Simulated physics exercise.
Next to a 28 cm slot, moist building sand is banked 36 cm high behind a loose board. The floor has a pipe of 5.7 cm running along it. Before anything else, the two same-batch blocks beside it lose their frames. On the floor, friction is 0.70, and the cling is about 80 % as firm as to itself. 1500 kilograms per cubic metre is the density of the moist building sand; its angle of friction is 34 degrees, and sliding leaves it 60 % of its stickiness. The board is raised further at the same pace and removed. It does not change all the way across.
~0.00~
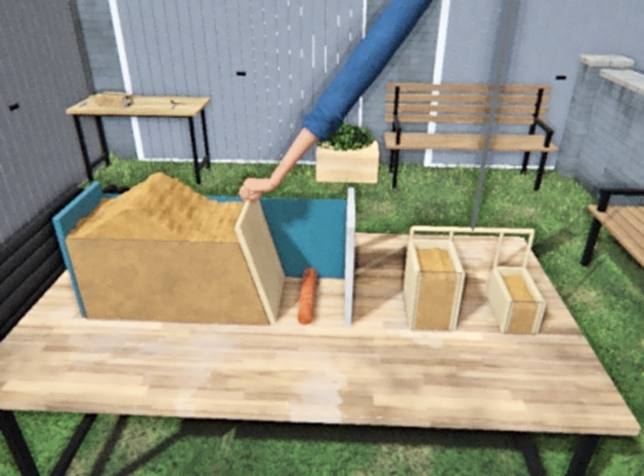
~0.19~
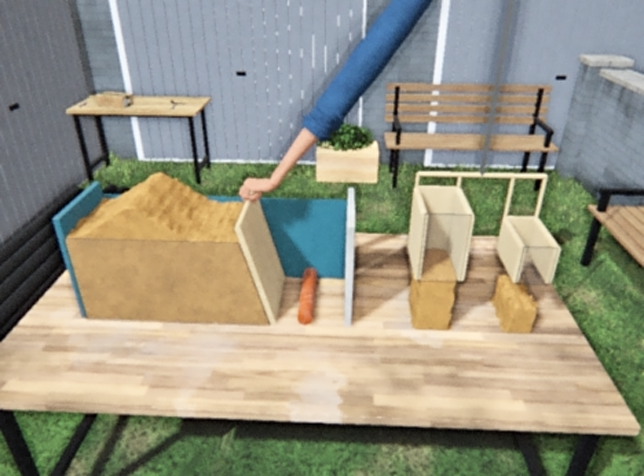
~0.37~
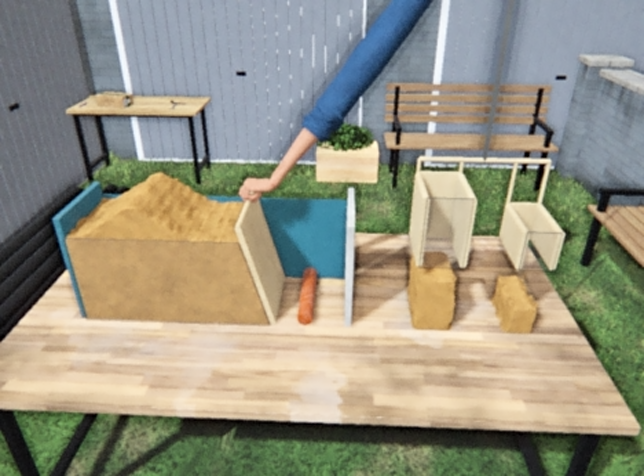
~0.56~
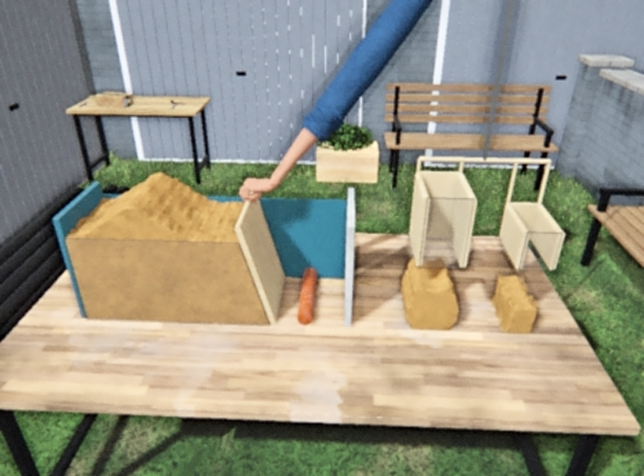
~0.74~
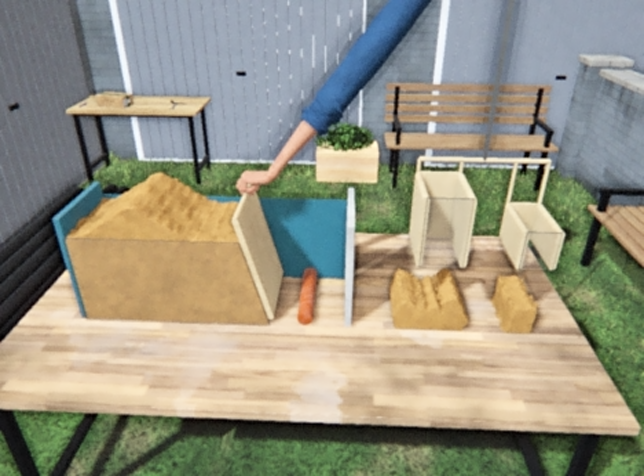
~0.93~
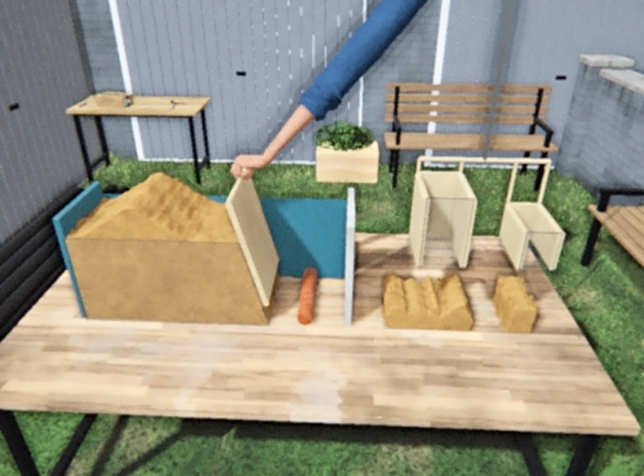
Two joined wooden molds lift off two sand blocks on a table, leaving the blocks standing uncovered. The taller left block slumps and spreads into a low, cracked mound, while the smaller one keeps its shape. Meanwhile, a blue-sleeved arm starts raising the board beside the large sand heap, shifting it slightly left.
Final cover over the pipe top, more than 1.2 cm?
Not over that.
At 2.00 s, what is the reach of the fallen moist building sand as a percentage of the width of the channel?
0 in a hundred, more or less.
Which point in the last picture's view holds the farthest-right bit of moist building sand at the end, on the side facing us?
Roughly at the pixel (294, 313).
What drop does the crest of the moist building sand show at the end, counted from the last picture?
Around 0.0 centimetres, give or take.
By 1.25 s, the face still stands and nothing lies on the pipe.
By 1.63 s, the face still stands and nothing lies on the pipe.
By 2.00 s, the face still stands and nothing lies on the pipe.
By 2.38 s, the face still stands and nothing lies on the pipe.
By 3.40 s, at the end, the fallen stuff reaches 32 % of the way across and nothing lies on the pipe.
